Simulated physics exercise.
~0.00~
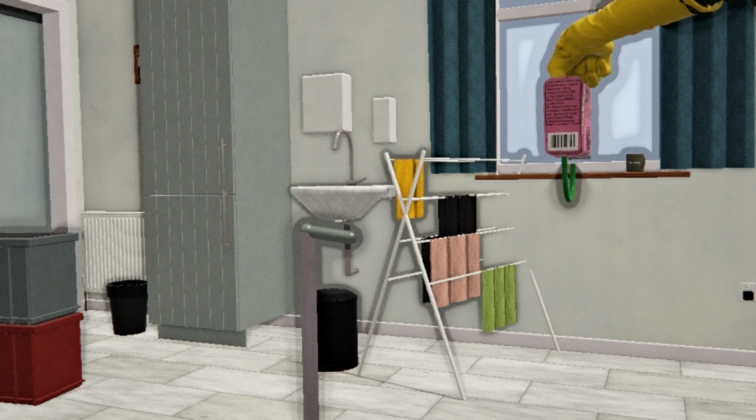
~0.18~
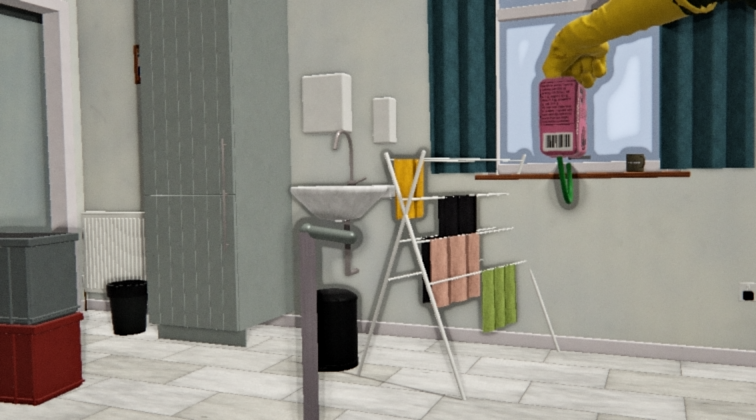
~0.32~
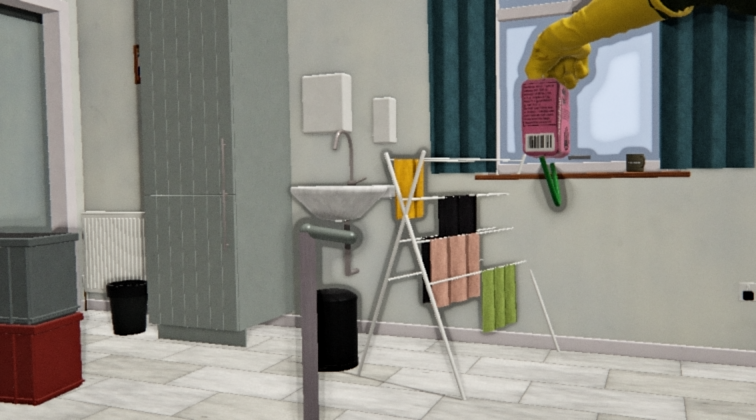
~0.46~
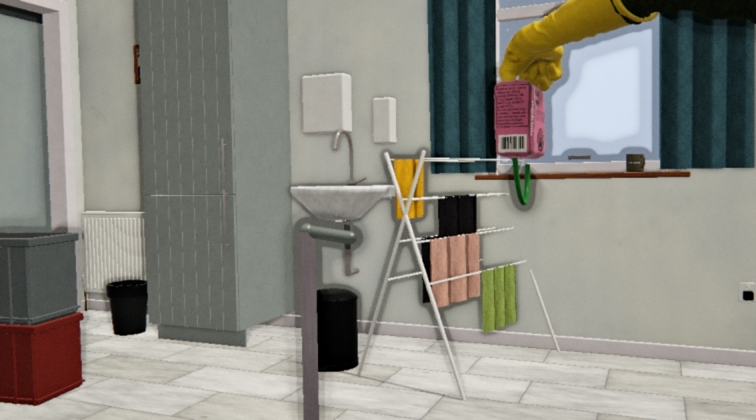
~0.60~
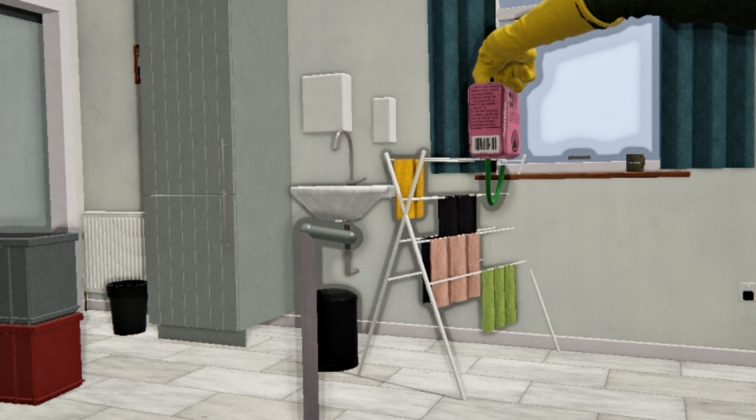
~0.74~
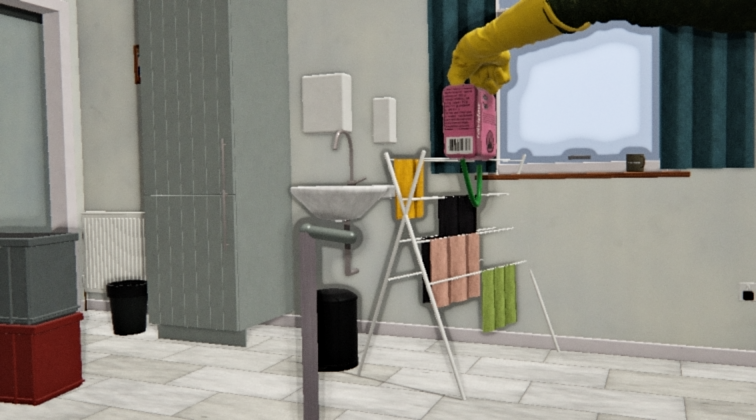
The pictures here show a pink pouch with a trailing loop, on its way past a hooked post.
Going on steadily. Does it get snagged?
I expect it will slip past the post just fine.
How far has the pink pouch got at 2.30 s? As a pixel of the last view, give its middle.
By that moment you'd find it around (239, 136) in the last picture.
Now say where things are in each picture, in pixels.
The first frame shows pink pouch (569, 120); hook tip (350, 238).
The second frame shows pink pouch (564, 120); bottom of the loop (568, 202).
The third frame shows pink pouch (547, 121).
The fourth frame shows pink pouch (521, 122); bottom of the loop (523, 203).
The fifth frame shows pink pouch (496, 123).
The sixth frame shows pink pouch (471, 125); bottom of the loop (475, 205); hook tip (350, 238); hook points towards it, loop hangs above the hook.
By 1.44 s, pouch nearing the post near (358, 130).
By 2.30 s, pouch past the post near (239, 136).
When it is over, pouch past the post near (170, 139). The pink pouch goes by freely.
